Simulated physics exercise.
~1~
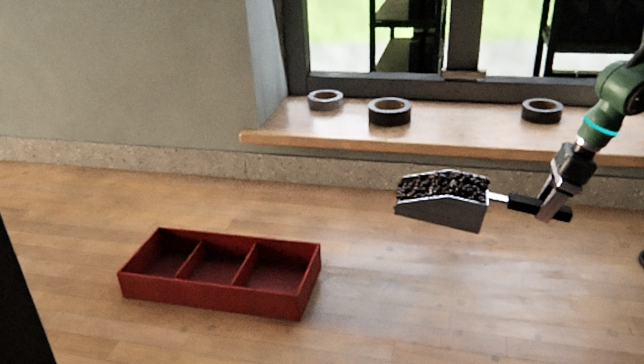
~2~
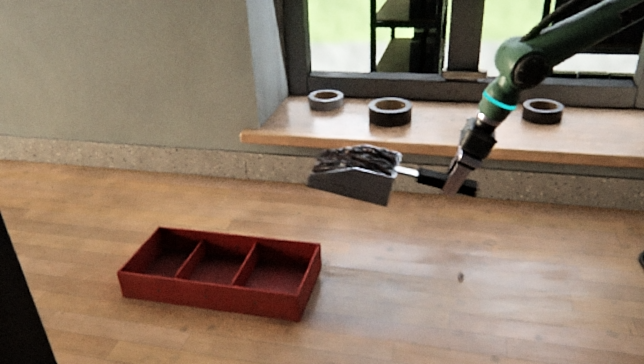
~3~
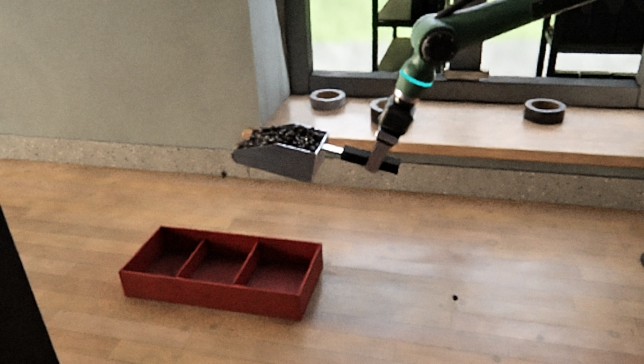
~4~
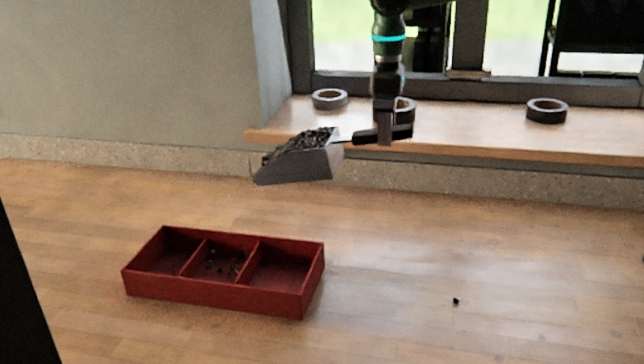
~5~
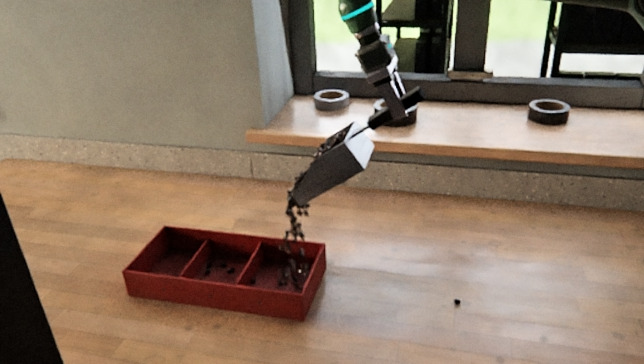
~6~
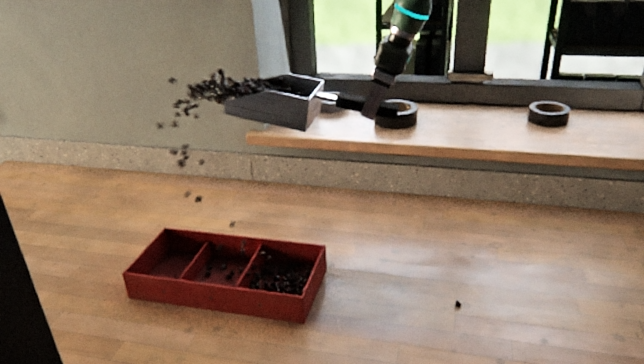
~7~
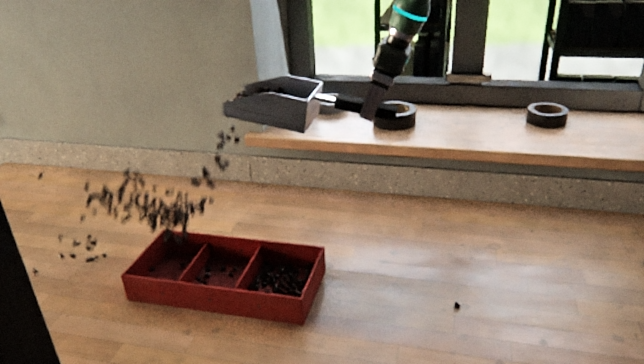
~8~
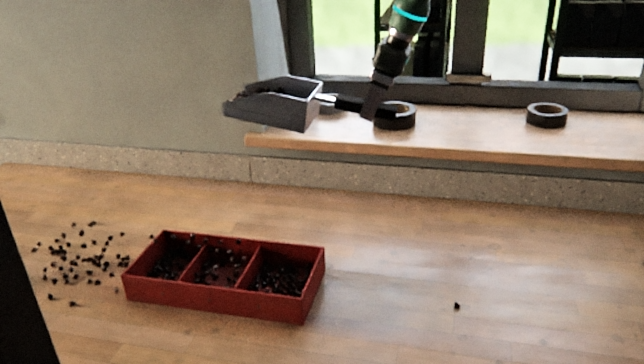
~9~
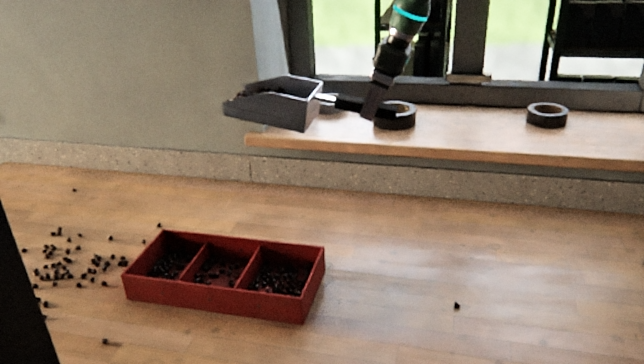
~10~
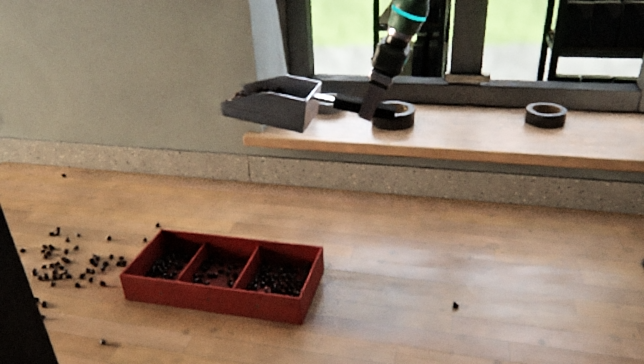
A green robot arm carried a scoop heaped with dark beans left over a red three-part box, poured some into the right section, then swung up and flung more leftward, leaving beans in all three sections and scattered across the floor.
